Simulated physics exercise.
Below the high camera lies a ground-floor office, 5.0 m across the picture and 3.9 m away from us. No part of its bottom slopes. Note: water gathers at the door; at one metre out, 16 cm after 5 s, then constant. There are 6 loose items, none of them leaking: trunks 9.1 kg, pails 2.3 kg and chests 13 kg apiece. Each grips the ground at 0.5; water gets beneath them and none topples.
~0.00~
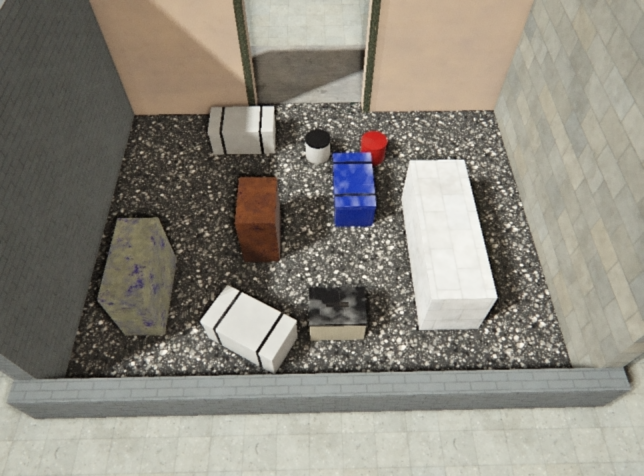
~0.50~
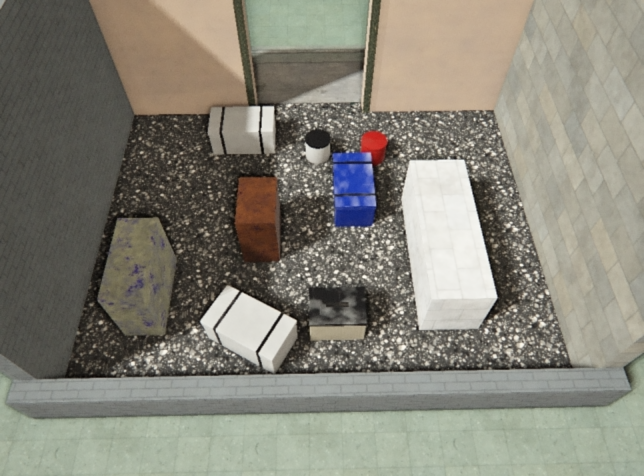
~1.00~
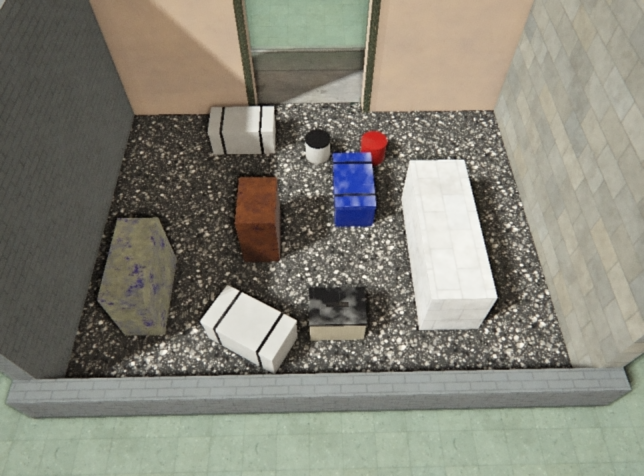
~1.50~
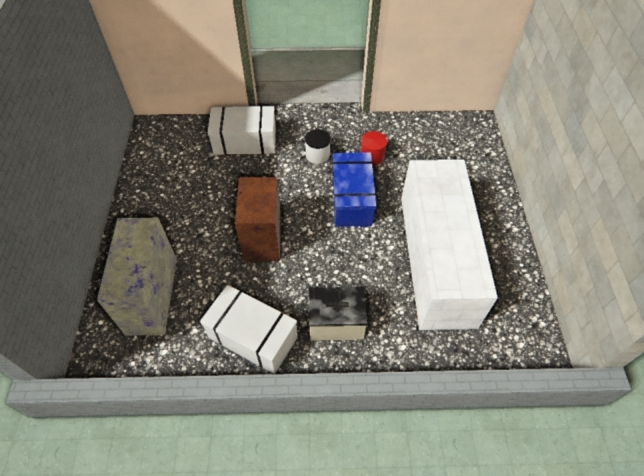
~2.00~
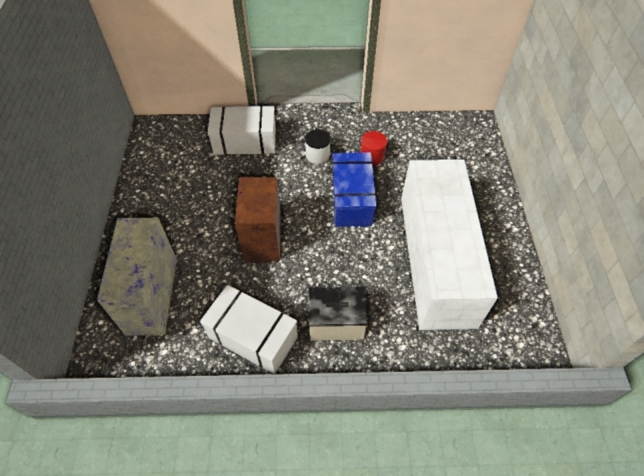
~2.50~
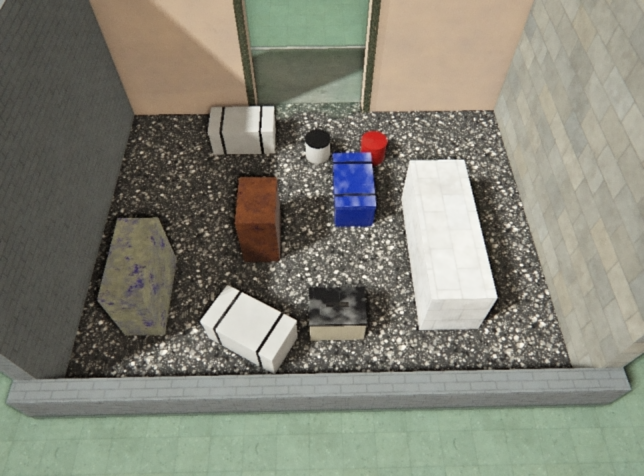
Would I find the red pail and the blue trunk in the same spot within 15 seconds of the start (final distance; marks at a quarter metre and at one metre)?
Red pail - a bit of drift, blue trunk - a big displacement.
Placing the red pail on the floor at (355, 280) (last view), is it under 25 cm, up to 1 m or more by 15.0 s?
I'd say it goes a long distance.
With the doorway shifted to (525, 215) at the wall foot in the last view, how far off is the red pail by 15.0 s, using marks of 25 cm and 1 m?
Under that change the red pail is pushed well away.
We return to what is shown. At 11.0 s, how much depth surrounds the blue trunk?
The depth there is around 5 cm.
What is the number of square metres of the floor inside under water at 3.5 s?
1.0 m2.
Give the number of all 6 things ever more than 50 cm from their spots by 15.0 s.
That comes to 6.
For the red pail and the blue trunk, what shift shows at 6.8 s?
60 and 80 cm or so by then.
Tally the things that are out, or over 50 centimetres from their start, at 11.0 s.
By my tally, 6.
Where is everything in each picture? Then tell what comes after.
The red pail at (374, 140), on the bottom; the blue trunk at (354, 179) rests on the ground; 0.0 m2 under water; 0 of 6 have shifted, in the first frame.
The red pail at (374, 140), on the bottom; the blue trunk at (354, 179) rests on the ground; water covers 0.0 m2; 0 of 6 have shifted, in the second frame.
The red pail at (374, 140), on the bottom; the blue trunk at (354, 179) rests on the ground; water covers 0.0 m2; 0 of 6 have shifted, in the third frame.
The red pail at (374, 140), on the bottom; the blue trunk at (354, 179) rests on the ground; water covers 0.0 m2; 0 of 6 have shifted, in the fourth frame.
The red pail at (374, 140) rests on the ground; the blue trunk at (354, 179), on the bottom; 0.0 m2 under water; 0 of 6 have shifted, in the fifth frame.
The red pail at (374, 140), on the bottom; the blue trunk at (354, 179), on the bottom; water covers 0.0 m2; 0 of 6 have shifted, in the sixth frame.
After 3.5 s the red pail is near (374, 140), 0.0 m from its start, aground; the blue trunk is near (354, 179), 0.0 m from its start, aground; 0 afloat.
After 6.8 s the red pail is near (419, 144), 0.6 m from its start, aground; the blue trunk is near (388, 237), 0.9 m from its start, afloat; 2 afloat.
After 11.0 s the red pail is near (434, 147), 0.7 m from its start, aground; the blue trunk is near (479, 338), 2.2 m from its start, aground; 4 afloat.
After 15.0 s the red pail is near (428, 139), 0.7 m from its start, afloat; the blue trunk is near (506, 210), 1.7 m from its start, afloat; 6 afloat.
